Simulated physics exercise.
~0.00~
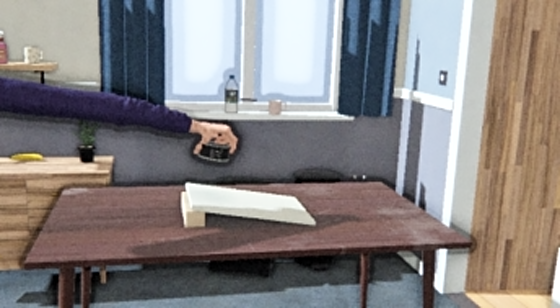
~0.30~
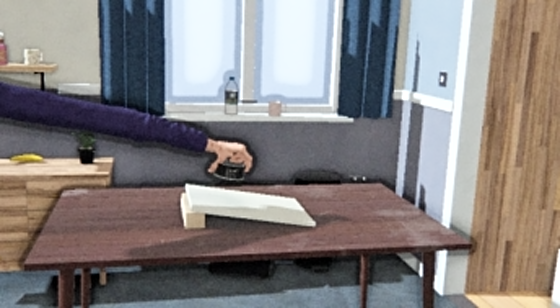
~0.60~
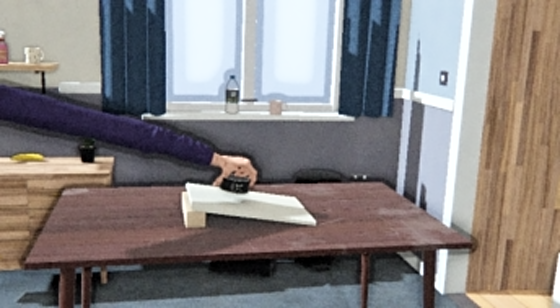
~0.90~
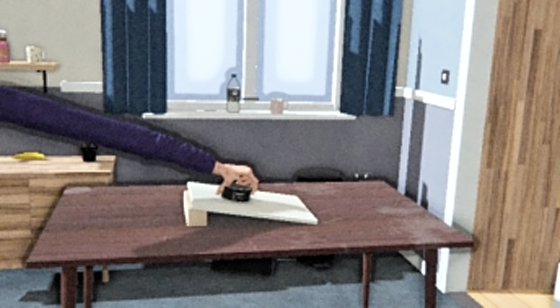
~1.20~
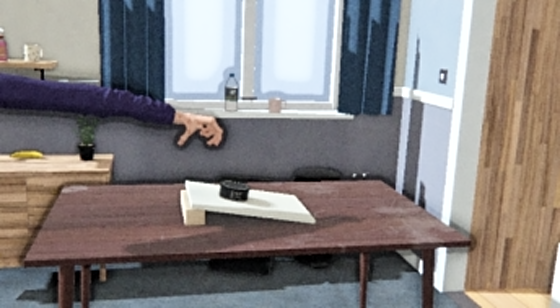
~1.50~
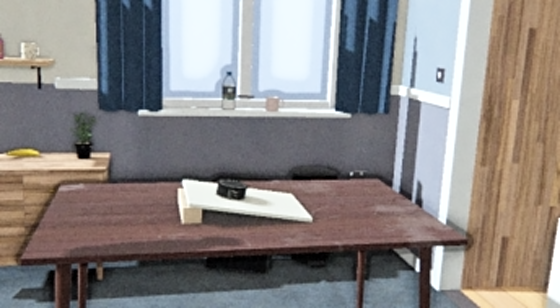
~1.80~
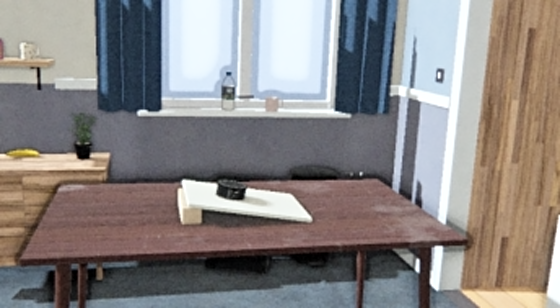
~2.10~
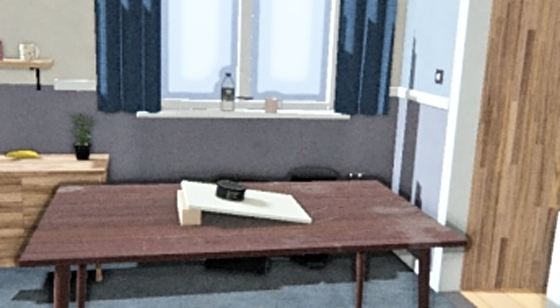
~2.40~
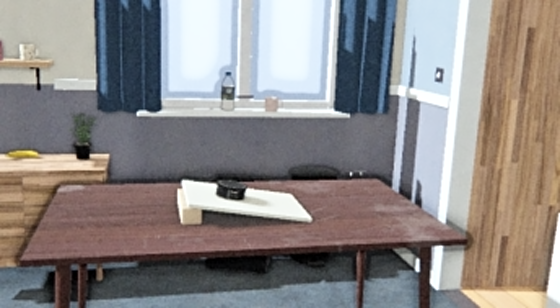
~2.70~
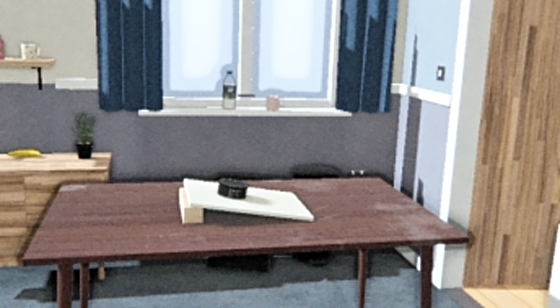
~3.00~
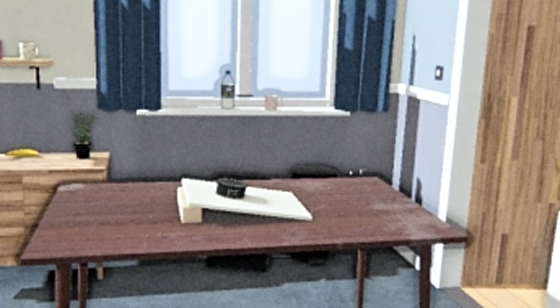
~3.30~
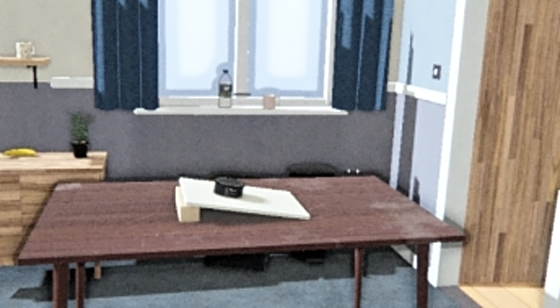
A black tub is lowered by a hand onto a pale, gently sloping board propped up on a dark wooden table. The hand lets go and withdraws to the left, and the tub stays in place on the slope.
